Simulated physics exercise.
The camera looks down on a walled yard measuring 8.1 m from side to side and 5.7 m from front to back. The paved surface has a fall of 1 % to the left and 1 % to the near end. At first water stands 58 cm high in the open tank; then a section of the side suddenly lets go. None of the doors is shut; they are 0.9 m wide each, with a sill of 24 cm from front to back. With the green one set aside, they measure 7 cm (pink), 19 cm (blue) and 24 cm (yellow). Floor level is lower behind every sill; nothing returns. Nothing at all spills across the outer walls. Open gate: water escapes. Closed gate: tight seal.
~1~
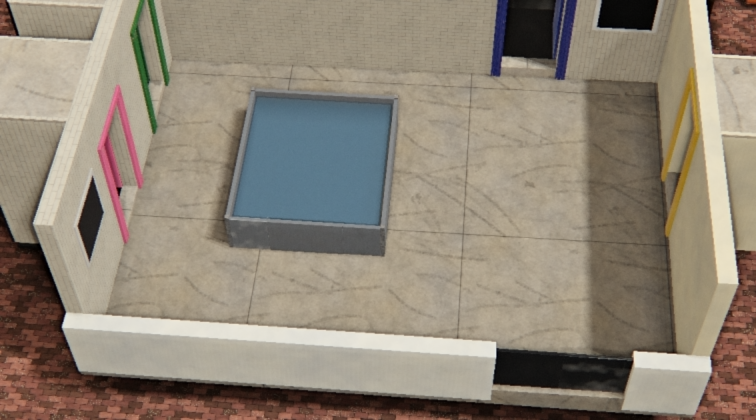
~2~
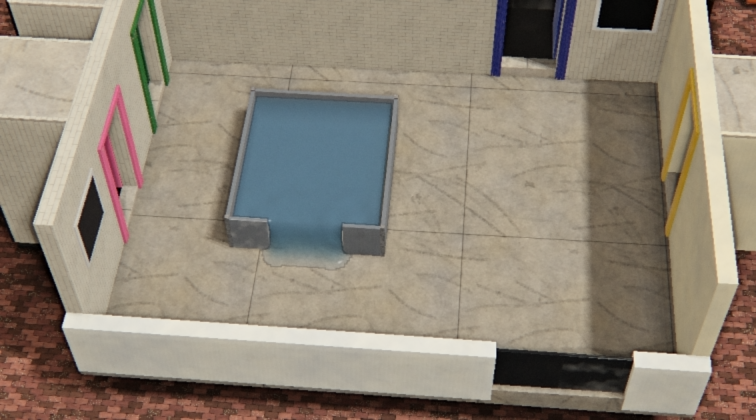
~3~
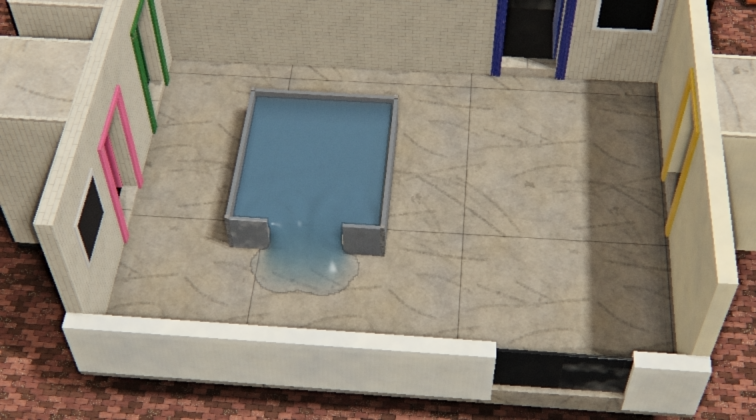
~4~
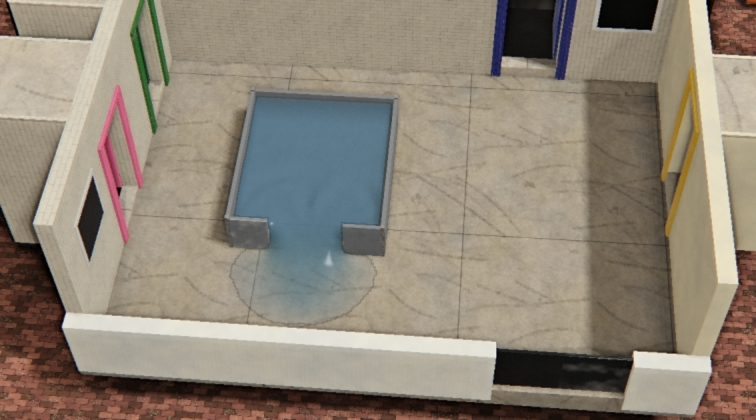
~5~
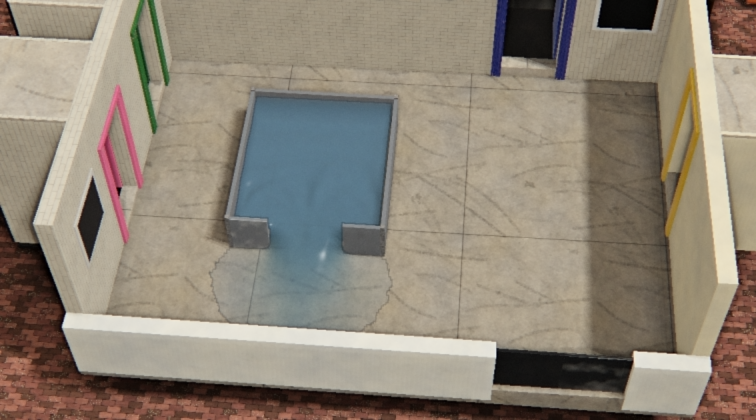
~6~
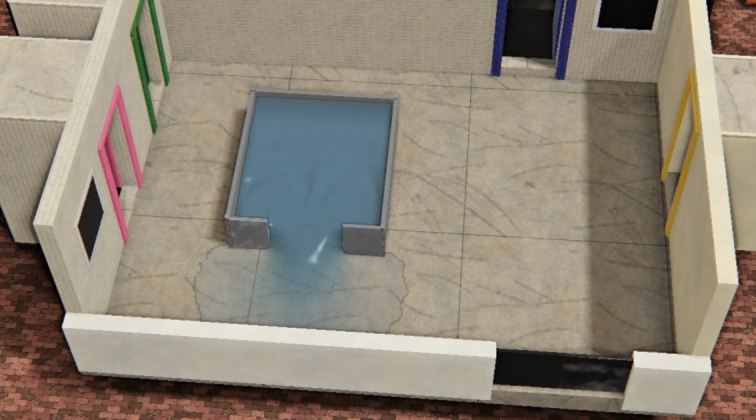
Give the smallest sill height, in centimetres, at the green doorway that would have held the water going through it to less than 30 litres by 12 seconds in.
The smallest height is about 10 cm.
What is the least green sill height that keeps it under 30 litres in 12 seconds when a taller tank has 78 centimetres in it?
14.0 cm.
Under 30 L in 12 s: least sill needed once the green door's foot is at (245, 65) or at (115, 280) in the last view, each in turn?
Roughly 10.0 cm for the first and 15 cm for the second.
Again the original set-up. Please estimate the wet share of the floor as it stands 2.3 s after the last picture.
Roughly 40 percent.
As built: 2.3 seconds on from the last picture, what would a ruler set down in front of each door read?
Yellow door 0 cm, blue door 0 cm, pink door 5 cm, green door 0 cm.
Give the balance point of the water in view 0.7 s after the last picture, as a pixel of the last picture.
Centre of the water: Approx. (313, 218) px.
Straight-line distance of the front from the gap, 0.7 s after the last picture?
Distance from gap: Approx. 3.0 m.
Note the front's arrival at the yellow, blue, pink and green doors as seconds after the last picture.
Front arrival: Yellow 3.4 seconds, blue 6.5 seconds, pink 1.8 seconds, green 2.8 seconds.
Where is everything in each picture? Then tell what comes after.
The first picture shows the open tank at (315, 159) is whole and still, 58 cm deep; the green door at (151, 62) is dry.
In the second picture, the front is at (271, 260), 0.3 m from the gap at (307, 241); 0.2 m2 of floor is wet, 58 cm left at the back.
In the third picture, the gap is at (307, 242), the front 0.7 m out at (319, 291); the back of the open tank holds 58 cm.
In the fourth picture, water pours out at (307, 242) and has run 1.2 m, to (274, 316); about 7 cm deep outside, 58 cm at the back.
In the fifth picture, water pours out at (307, 241) and has run 1.8 m, to a hidden place; about 5 cm deep outside, 58 cm at the back.
In the sixth picture, the front is at a hidden place, 1.9 m from the gap at (307, 240); 4.0 m2 of floor is wet, 57 cm left at the back; 3.5 m in a straight line remain to the green door at (151, 62).
Then, 0.7 s after the last picture water covers 15 % of the floor, deepest (36 cm) near (288, 361); it has not reached the green door.
Then, 2.3 s after the last picture water covers 40 % of the floor, deepest (36 cm) near (111, 349); it has not reached the green door.
Then, 11.3 s after the last picture water covers 100 % of the floor, deepest (12 cm) near (98, 349); 10 cm at the green door, 7 litres in over its 13 cm sill.
At the green door as built, the water peaked near 16 cm, 6.7 s after the last picture.
With a sill of 9 cm, 44 litres would have come in within the 12 s; with 12 cm, 12 litres. So under 30 litres takes about 10 cm.
